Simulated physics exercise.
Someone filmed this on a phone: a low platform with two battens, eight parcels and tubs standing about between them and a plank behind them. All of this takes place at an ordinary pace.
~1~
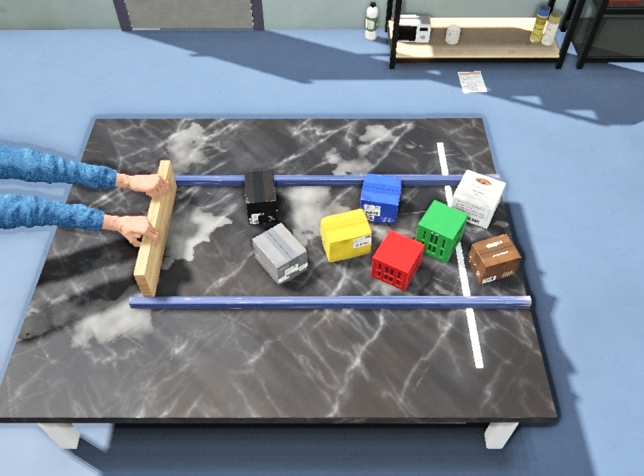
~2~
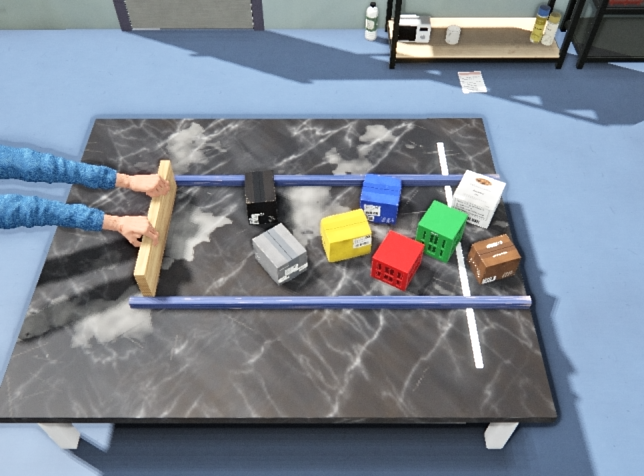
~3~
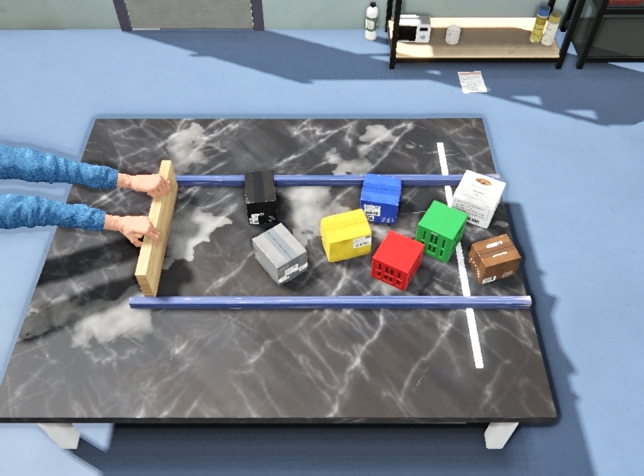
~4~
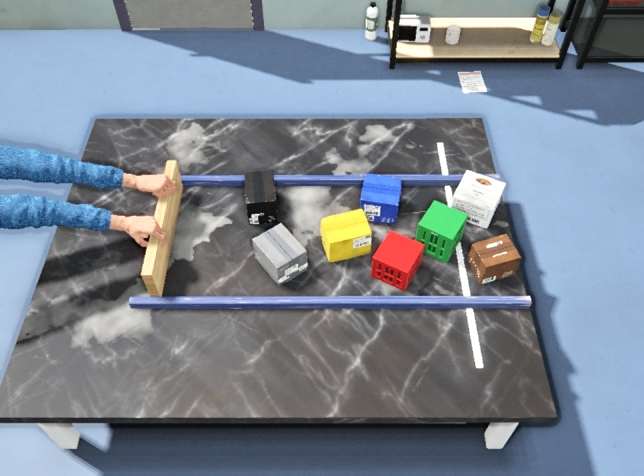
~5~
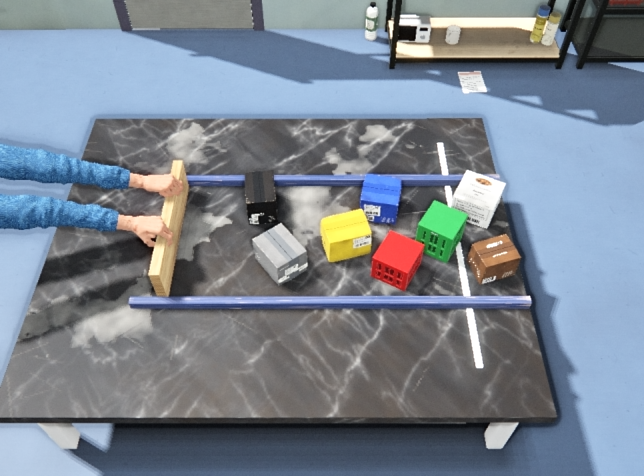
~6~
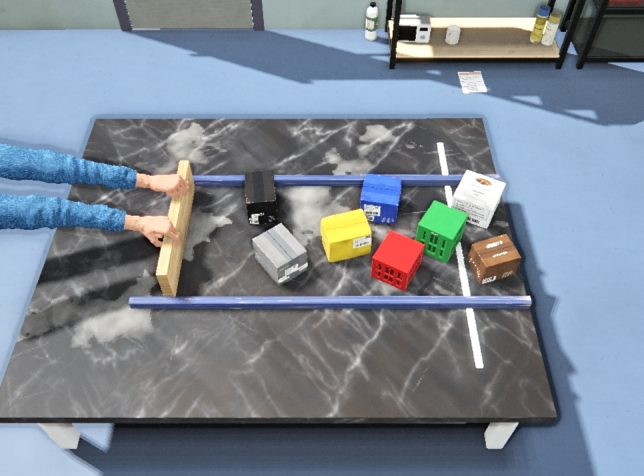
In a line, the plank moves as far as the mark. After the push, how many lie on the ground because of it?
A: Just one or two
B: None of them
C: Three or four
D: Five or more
Three or four.
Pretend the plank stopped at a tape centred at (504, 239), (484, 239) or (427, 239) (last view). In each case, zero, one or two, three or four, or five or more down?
Taking them in turn, five or over; five or more; one to two.
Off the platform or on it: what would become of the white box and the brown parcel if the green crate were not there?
Result - white box: It comes off; brown parcel: It comes off.
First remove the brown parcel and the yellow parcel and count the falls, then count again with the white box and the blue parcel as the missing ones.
First 1, then 2.
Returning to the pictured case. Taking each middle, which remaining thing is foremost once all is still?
Answer: The blue parcel.
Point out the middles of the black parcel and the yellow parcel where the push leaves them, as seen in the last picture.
In the last picture, roughly (468, 197) and (495, 229).
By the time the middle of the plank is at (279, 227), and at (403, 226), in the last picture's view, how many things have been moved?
That gives 2 for the first and 8 for the second.
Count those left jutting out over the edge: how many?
The total here is 2.
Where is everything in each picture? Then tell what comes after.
Brown parcel (493, 259); white box (477, 199); green crate (441, 232); plank (158, 227); tape (457, 239), in the first picture.
White box (477, 199); red crate (397, 261), in the second picture.
Green crate (441, 232); black parcel (261, 197), in the third picture.
Brown parcel (493, 259); plank (164, 227), in the fourth picture.
White box (477, 199); blue parcel (380, 199), in the fifth picture.
Brown parcel (493, 259); white box (477, 199); green crate (441, 232); plank (178, 227); tape (457, 239), in the sixth picture.
Early on, none off yet; brown parcel at rest near (493, 259); white box at rest near (477, 199); green crate at rest near (441, 232).
Finally, the number that fall off is three or four; lost, red crate, green crate, white box and brown parcel.
